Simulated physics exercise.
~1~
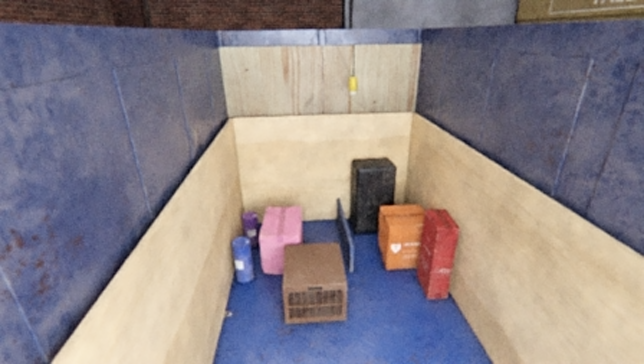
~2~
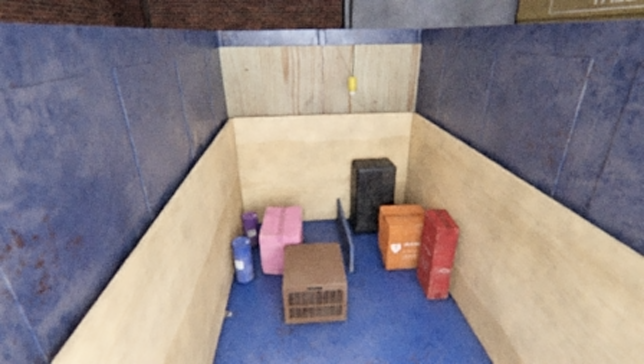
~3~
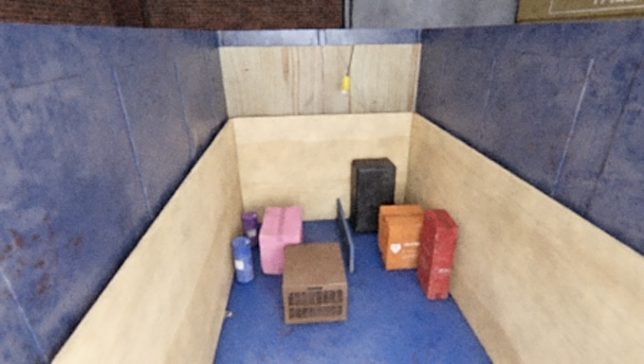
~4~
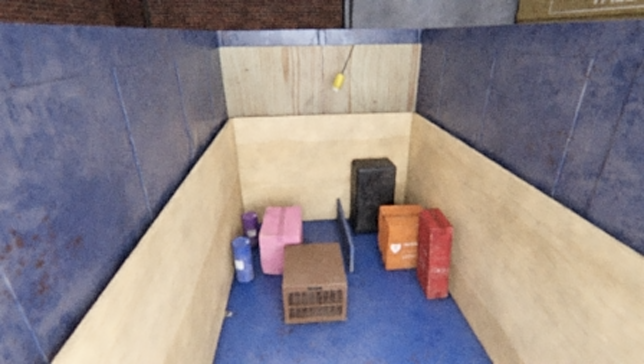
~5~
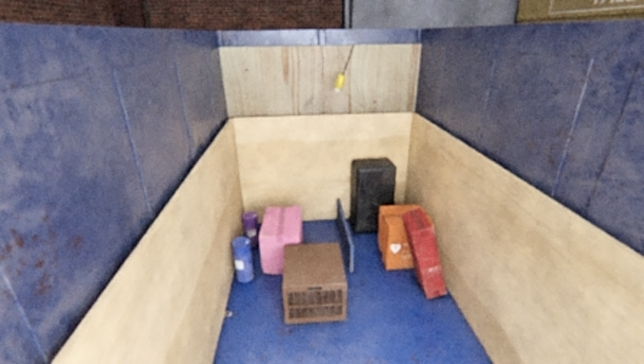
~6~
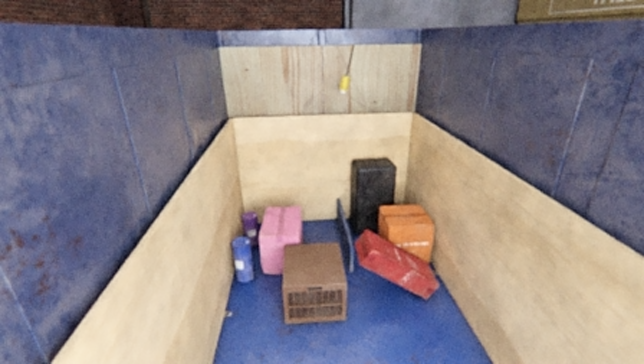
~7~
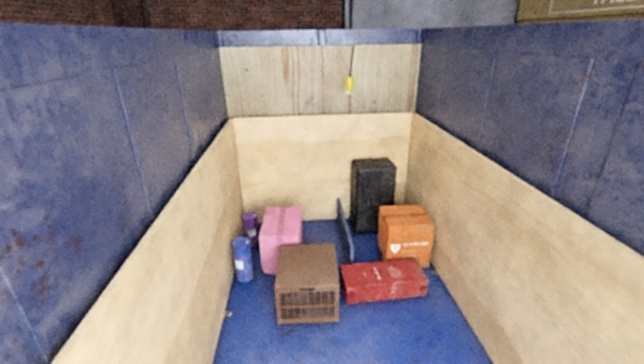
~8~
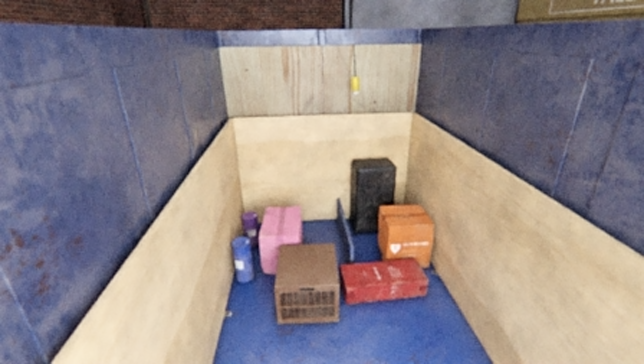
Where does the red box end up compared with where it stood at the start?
It leaves its spot by the right wall and ends up further left, lying on its side in front of the orange box and next to the brown chest.
In the blue-floored load bay of a van, a red box standing at the right tipped over to the left and landed on its side beside the brown chest, which shifted slightly, while the other things stayed standing around it.
